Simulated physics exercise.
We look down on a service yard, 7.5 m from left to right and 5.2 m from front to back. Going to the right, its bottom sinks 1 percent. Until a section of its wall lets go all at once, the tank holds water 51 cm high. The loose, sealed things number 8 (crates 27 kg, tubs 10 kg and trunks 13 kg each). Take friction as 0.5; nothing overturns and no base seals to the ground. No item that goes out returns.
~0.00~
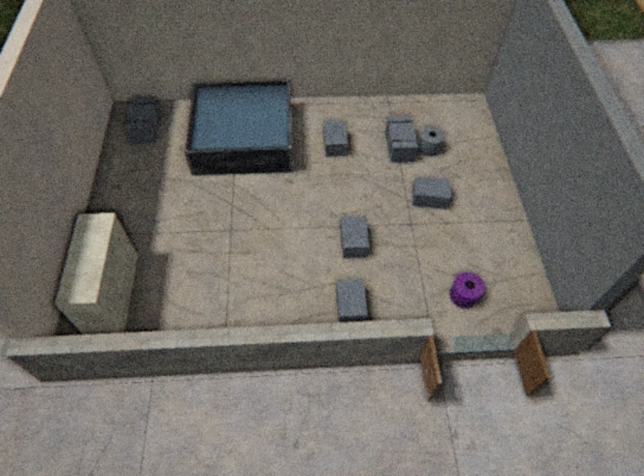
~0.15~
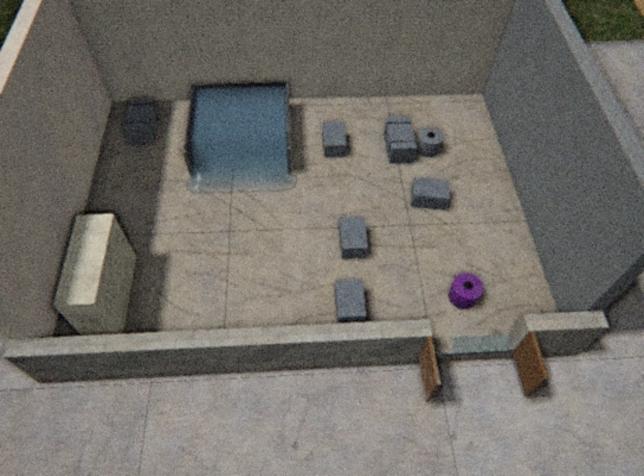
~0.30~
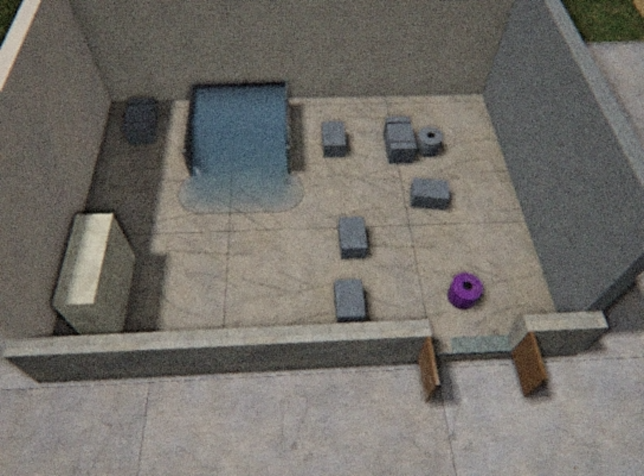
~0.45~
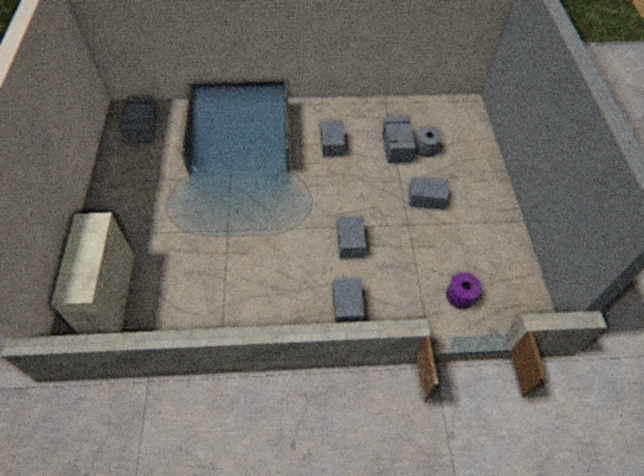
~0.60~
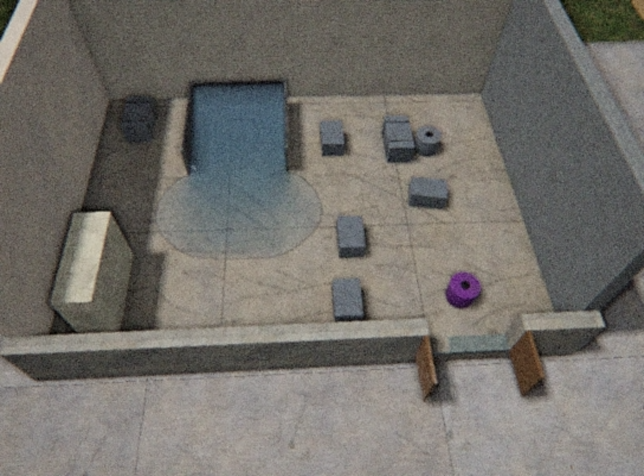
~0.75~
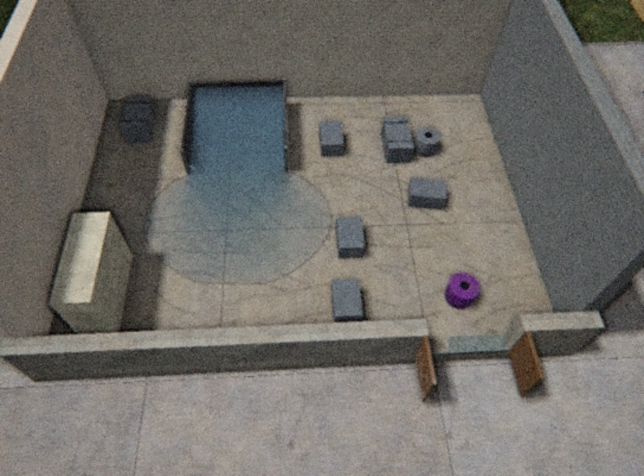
In a walled yard, water spreads from a tank across the floor among still objects.
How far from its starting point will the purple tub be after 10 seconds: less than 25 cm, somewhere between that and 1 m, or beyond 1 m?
It budges a fair bit.
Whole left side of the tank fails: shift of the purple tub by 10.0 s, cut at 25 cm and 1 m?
The purple tub remains where it was.
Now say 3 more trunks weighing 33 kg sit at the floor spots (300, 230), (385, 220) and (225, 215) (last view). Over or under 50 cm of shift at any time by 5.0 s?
Beyond it, within it, beyond it.
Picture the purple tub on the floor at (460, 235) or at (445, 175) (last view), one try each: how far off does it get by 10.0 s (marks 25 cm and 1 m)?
Nearly still; nearly still.
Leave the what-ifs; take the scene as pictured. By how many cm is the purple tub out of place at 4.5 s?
Displacement by then near 50 cm.
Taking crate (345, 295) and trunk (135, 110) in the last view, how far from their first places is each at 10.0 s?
Lab note - net shifts in turn: 140 cm; 40 cm.
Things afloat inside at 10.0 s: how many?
At that moment it comes to 2.
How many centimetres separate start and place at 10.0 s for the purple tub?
I'd estimate some 50 centimetres.
After 2.0 s the purple tub is near (464, 286), 0.0 m from its start, aground; 0 of 8 are out; 0 afloat.
After 4.5 s the purple tub is near (490, 268), 0.5 m from its start, aground; 0 of 8 are out; 0 afloat.
After 7.0 s the purple tub is near (490, 268), 0.5 m from its start, aground; 0 of 8 are out; 0 afloat.
After 10.0 s the purple tub is near (490, 268), 0.5 m from its start, aground; 0 of 8 are out; 2 afloat.
